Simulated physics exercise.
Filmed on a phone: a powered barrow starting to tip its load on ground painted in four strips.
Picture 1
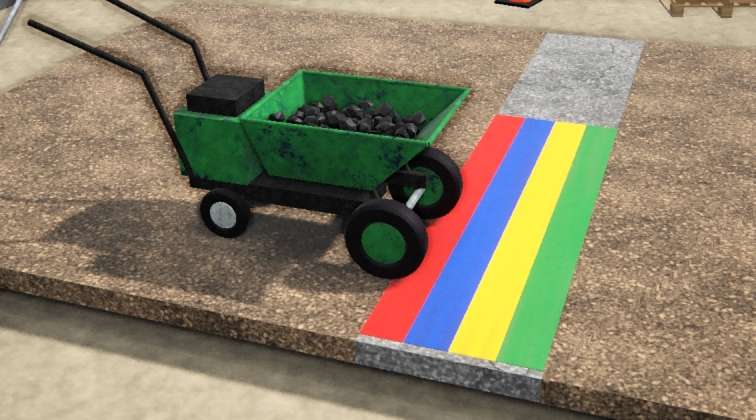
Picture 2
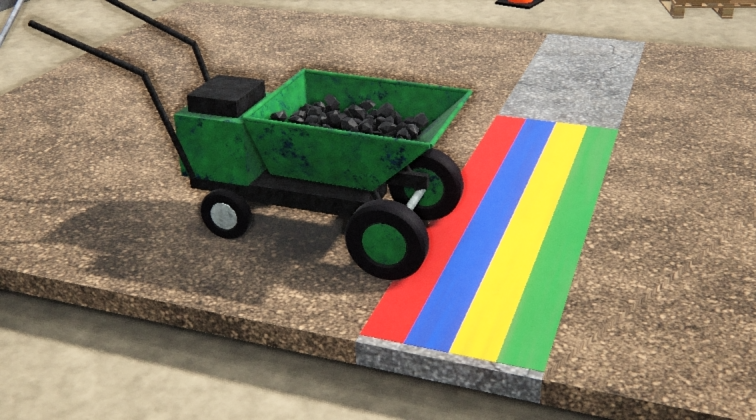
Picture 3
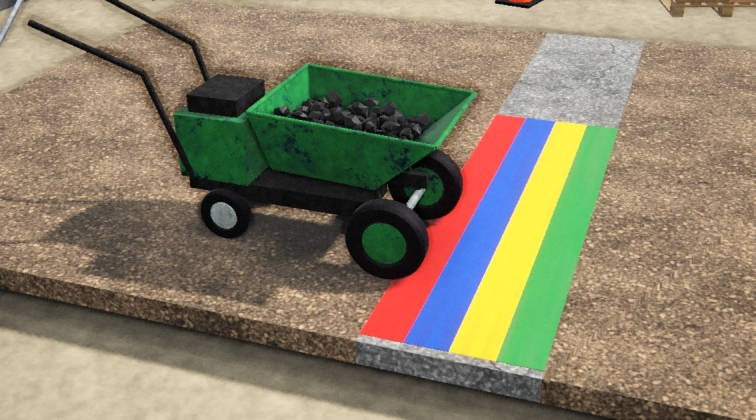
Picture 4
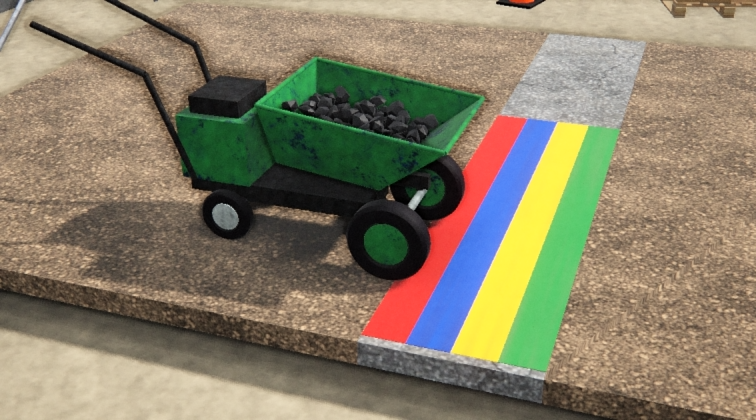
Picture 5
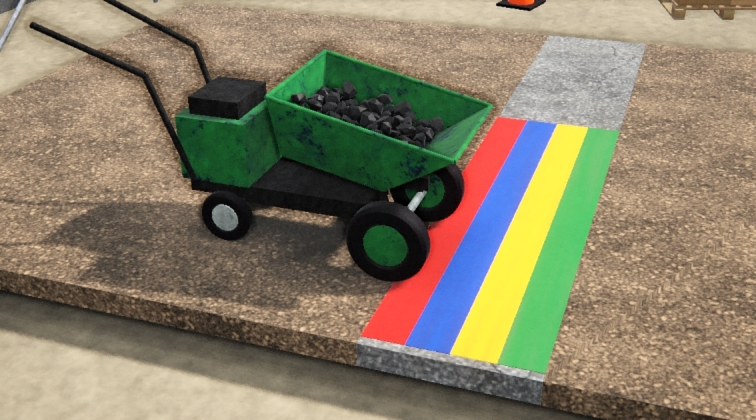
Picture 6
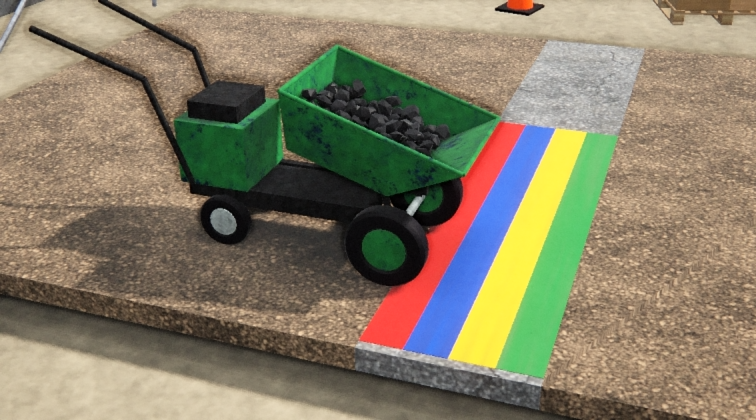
In this clip, a green powered barrow loaded with dark lumps stands beside red, blue, yellow and green strips on the ground; its skip, level at first, gradually tilts forward to the right, its rear rising clearly.
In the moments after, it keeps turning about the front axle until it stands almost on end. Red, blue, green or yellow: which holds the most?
Most lies over the green band.
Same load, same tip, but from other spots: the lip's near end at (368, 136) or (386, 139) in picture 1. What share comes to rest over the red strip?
In turn 0 and 0 in a hundred.
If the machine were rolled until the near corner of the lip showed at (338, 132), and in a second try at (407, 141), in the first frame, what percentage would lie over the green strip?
In turn 10 and 40 in a hundred.
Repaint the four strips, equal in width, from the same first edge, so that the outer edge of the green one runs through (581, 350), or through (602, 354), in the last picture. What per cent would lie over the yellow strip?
In turn 30 and 40 in a hundred.
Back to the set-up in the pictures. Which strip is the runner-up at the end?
Next in line is the yellow one.
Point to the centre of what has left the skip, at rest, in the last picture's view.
Near (569, 272).
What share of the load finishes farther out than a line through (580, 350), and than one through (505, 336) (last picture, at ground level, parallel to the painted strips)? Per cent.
First some 30, then 80 per cent.
Just after the last frame, skip tipped steeply; every one in the skip.
A moment on, skip tipped steeply; roughly two thirds in the skip; just a few over the yellow strip; roughly a quarter over the green strip; just a few off the paint.
Further on, skip tipped right over; just a few in the skip; about a tenth over the yellow strip; roughly a third over the green strip; roughly half off the paint.
When it is over, skip tipped right over; just a few in the skip; not one over the red strip; not one over the blue strip; about a tenth over the yellow strip; roughly a third over the green strip; roughly half off the paint.
